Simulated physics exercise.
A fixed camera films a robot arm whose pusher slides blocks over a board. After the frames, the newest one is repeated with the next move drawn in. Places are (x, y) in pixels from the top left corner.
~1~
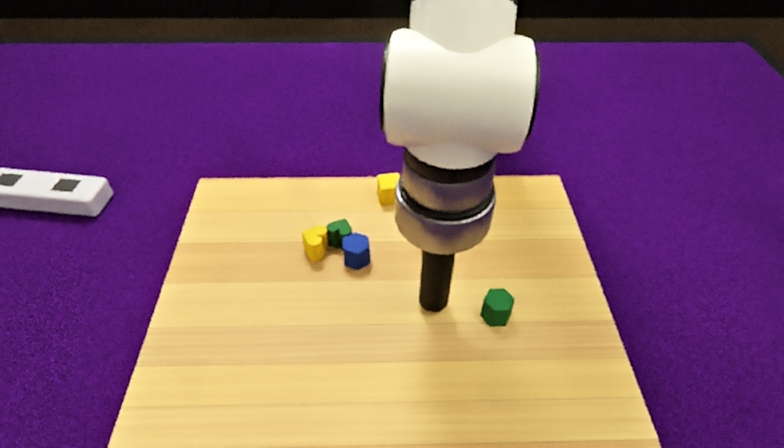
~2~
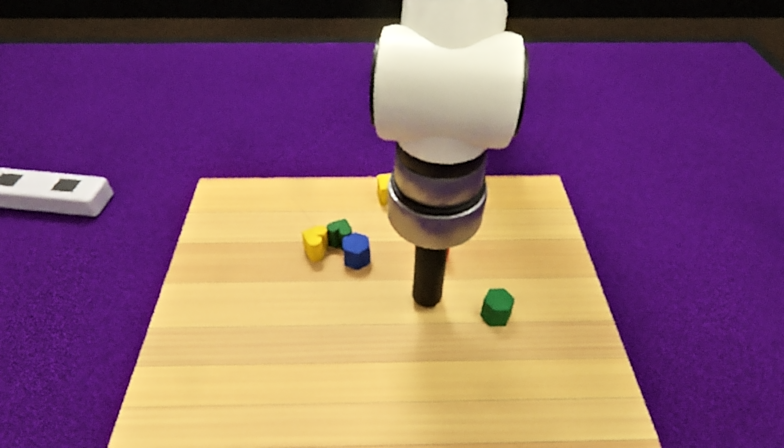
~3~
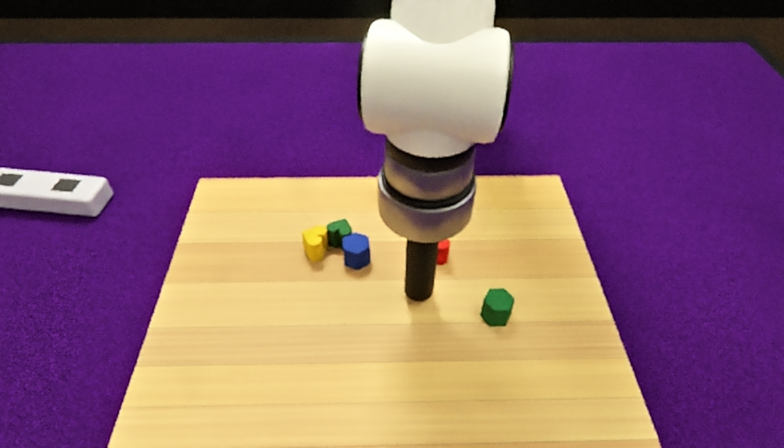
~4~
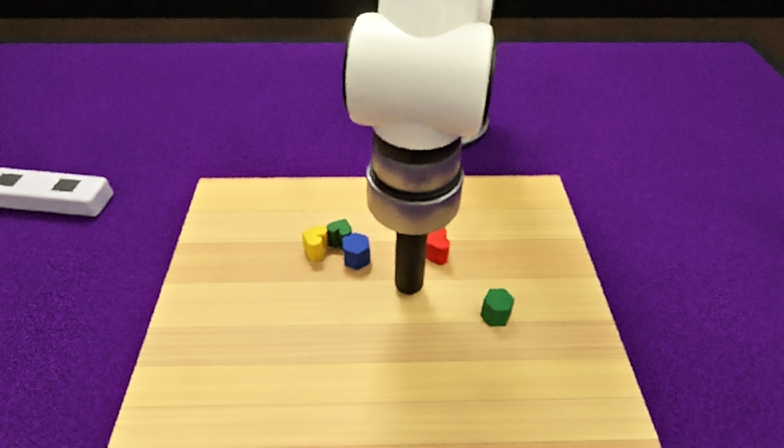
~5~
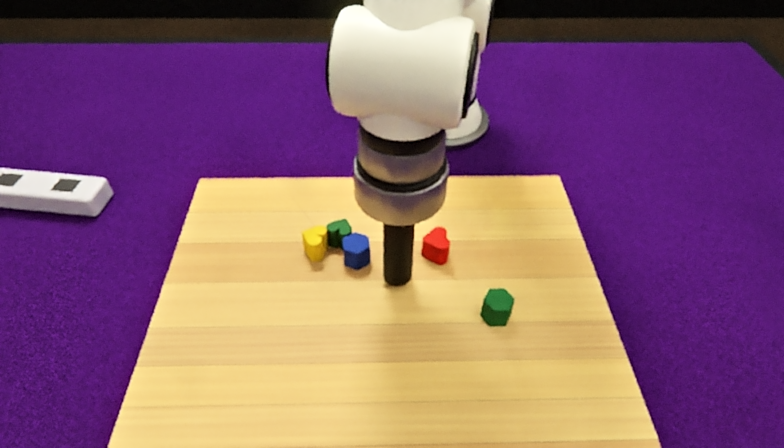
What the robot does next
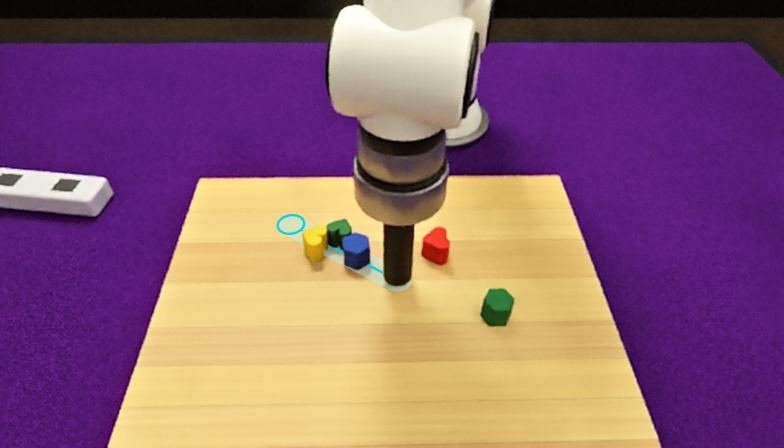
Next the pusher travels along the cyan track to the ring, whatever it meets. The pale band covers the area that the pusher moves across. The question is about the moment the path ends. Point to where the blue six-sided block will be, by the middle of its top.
It will likely be found at (260, 214).
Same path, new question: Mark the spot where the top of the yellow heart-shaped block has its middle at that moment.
I predict (264, 232).
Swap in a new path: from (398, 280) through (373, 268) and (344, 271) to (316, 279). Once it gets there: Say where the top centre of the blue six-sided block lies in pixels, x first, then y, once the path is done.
The spot you're after is about (327, 236) in the image.
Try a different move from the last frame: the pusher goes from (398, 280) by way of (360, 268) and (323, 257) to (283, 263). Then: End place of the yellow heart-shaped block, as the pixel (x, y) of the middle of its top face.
If I read the scene right, the answer is (283, 224).
The line goes in a line from (398, 280) to (291, 224).
What follows on the original path. One third of the way, pusher at (358, 255); yellow heart-shaped block at (311, 233), turned 15° anticlockwise; green heart-shaped block at (326, 216), turned 55° clockwise; blue six-sided block at (333, 235), turned 20° anticlockwise.
Two thirds of the way, pusher at (323, 237); yellow heart-shaped block at (275, 231), turned 55° anticlockwise; green heart-shaped block at (317, 208); blue six-sided block at (295, 222), turned 55° anticlockwise.
At the end, pusher at (290, 219); yellow heart-shaped block at (264, 232), turned 95° anticlockwise; green heart-shaped block at (314, 200), turned 145° clockwise; blue six-sided block at (260, 214), turned 110° anticlockwise; red heart-shaped block unmoved.
